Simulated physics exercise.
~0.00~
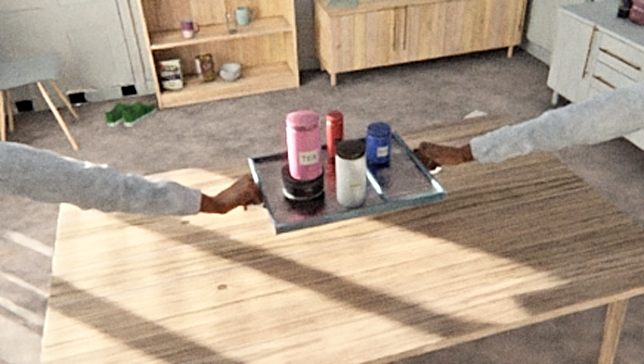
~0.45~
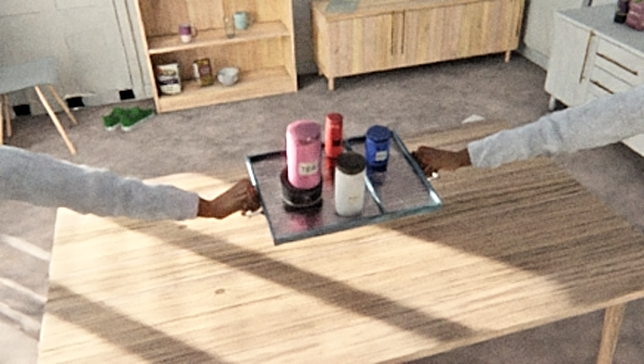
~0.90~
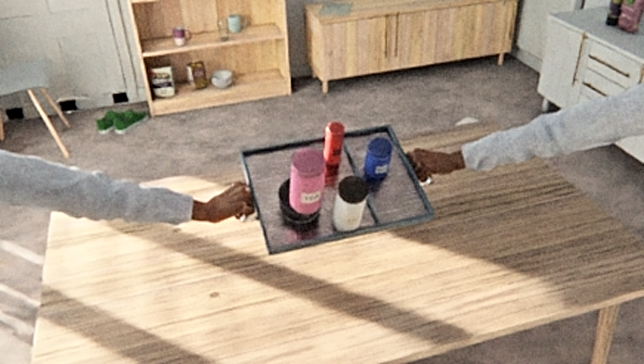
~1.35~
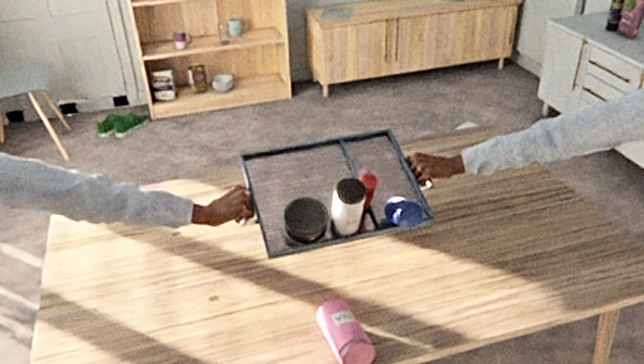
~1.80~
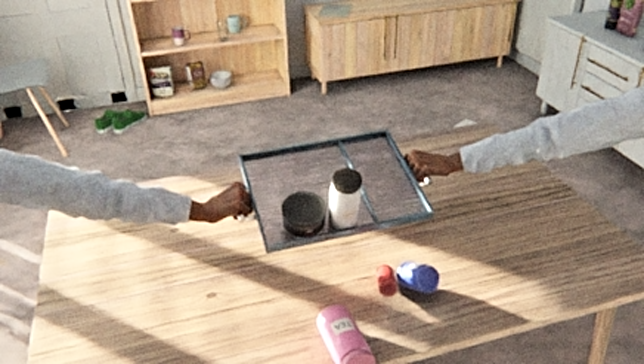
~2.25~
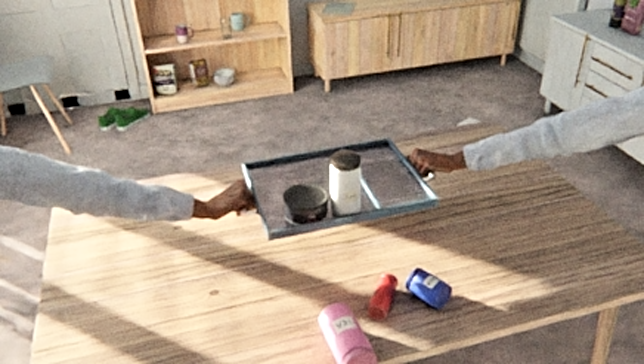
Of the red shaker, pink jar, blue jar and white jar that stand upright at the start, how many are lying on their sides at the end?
Three of them end up lying on their sides, namely the red shaker, the pink jar and the blue jar.
A tray held by two hands tipped toward the viewer, and the pink jar toppled off onto the table, followed by the red shaker and the blue jar. The tray was levelled again with the white jar still standing beside the black tub.
